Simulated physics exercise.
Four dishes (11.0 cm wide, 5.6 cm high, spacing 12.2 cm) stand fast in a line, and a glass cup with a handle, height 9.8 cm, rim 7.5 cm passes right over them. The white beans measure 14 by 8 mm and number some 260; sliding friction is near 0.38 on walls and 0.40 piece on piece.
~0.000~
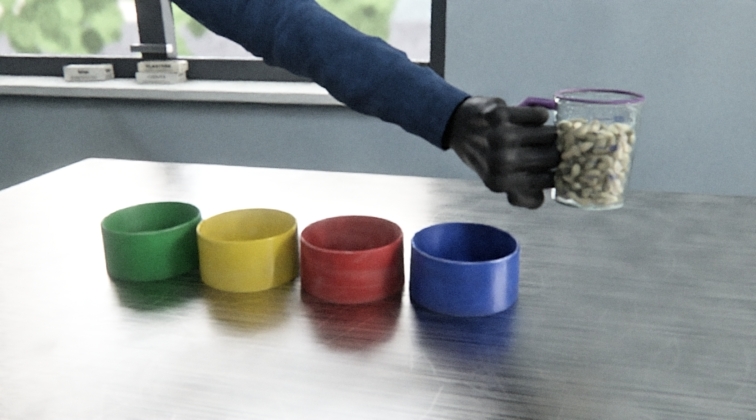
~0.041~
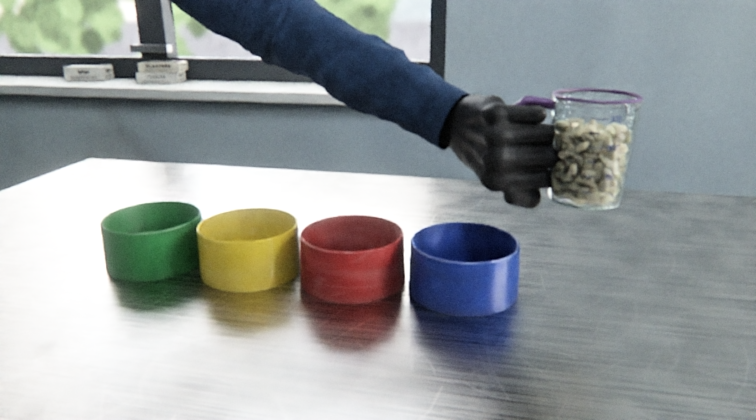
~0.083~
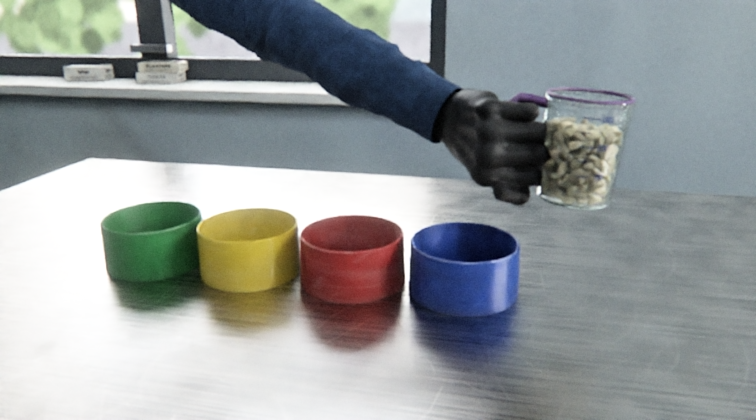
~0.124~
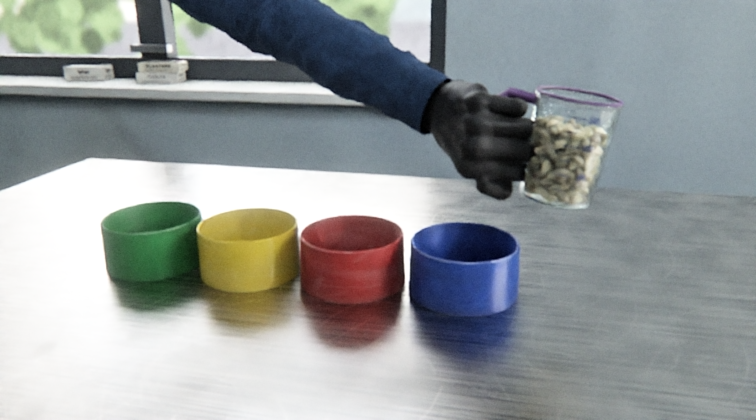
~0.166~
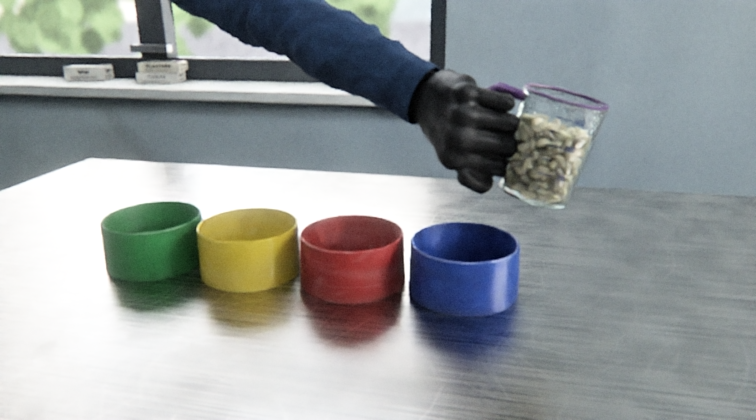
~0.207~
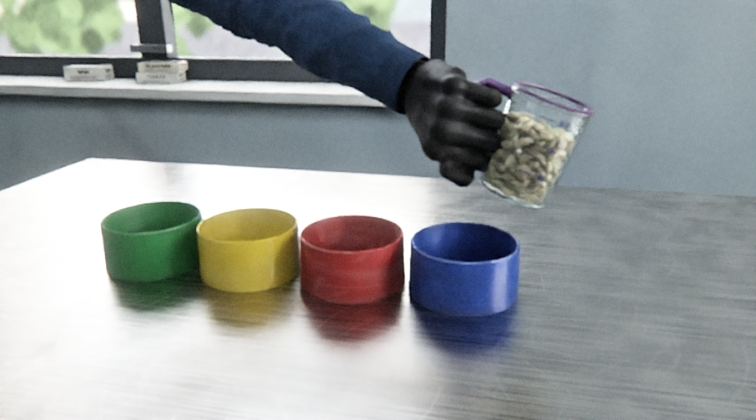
Above a shiny table with four coloured dishes, a gloved hand moves a glass cup of beans left, tilting it.
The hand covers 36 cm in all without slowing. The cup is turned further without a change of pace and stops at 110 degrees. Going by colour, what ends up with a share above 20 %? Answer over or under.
Red over, blue under, green under, yellow over, counter over.
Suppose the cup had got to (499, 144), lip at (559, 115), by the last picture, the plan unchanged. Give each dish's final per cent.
Red 40, blue 0, green 0, yellow 20.
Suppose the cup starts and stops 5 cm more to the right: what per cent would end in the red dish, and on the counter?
Then: Red 100, counter 0.
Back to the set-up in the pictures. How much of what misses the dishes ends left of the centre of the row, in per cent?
Roughly 50 per cent.
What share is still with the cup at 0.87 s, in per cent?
About 95 per cent.
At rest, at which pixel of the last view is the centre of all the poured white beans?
At about (304, 267).
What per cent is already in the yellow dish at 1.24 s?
About 15 per cent by then.
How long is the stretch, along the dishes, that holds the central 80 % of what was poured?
About 14 cm.
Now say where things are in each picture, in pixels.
Cup at (593, 148), tilt 0 degrees, lip at (643, 97), moved 0.0 cm; middle of the pieces at (594, 160); blue dish at (465, 242); red dish at (352, 233); yellow dish at (248, 224); green dish at (152, 217), in the first picture.
Cup at (590, 148), tilt 1 degrees, lip at (640, 98), moved 0.3 cm; middle of the pieces at (591, 160), in the second picture.
Cup at (581, 148), tilt 4 degrees, lip at (633, 100), moved 1.1 cm; middle of the pieces at (581, 159), in the third picture.
Cup at (566, 147), tilt 8 degrees, lip at (621, 103), moved 2.4 cm; middle of the pieces at (566, 159), in the fourth picture.
Cup at (549, 146), tilt 13 degrees, lip at (607, 107), moved 4.0 cm; middle of the pieces at (548, 158), in the fifth picture.
Cup at (532, 146), tilt 18 degrees, lip at (592, 111), moved 5.5 cm; middle of the pieces at (530, 157); blue dish at (465, 242); red dish at (352, 233); yellow dish at (248, 224); green dish at (152, 217). Its pace works out near 125 degrees a second; the hand travels 38 cm a second, in the sixth picture.
Then, at 0.60 s, tilt 68 degrees; cup holds 100 %.
After 0.87 s, tilt 102 degrees; cup holds 95 %.
Then, at 1.24 s, tilt 110 degrees; cup holds 65 %, red 10 %, yellow 15 %.
In the end, at 3.0 s, red 35 %, blue 0 %, green 0 %, yellow 30 %, counter 35 %.
